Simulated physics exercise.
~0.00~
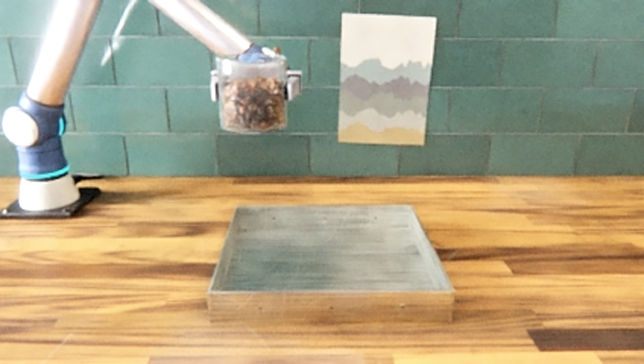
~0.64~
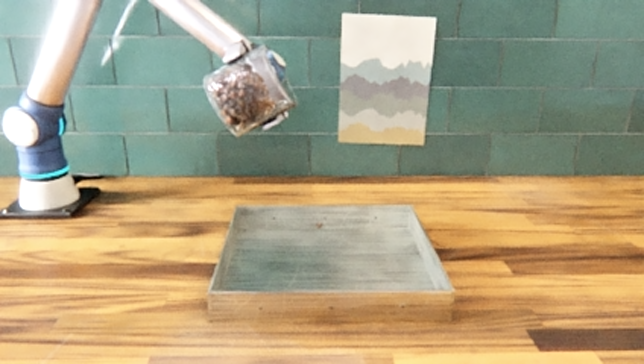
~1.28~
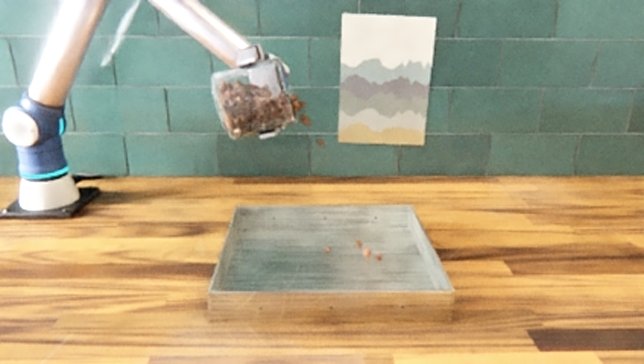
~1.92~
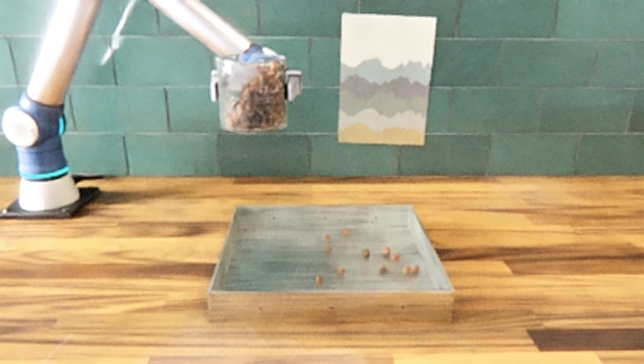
Over a wooden counter, a robot arm tips a clear tumbler, spills few pellets, and rights it.
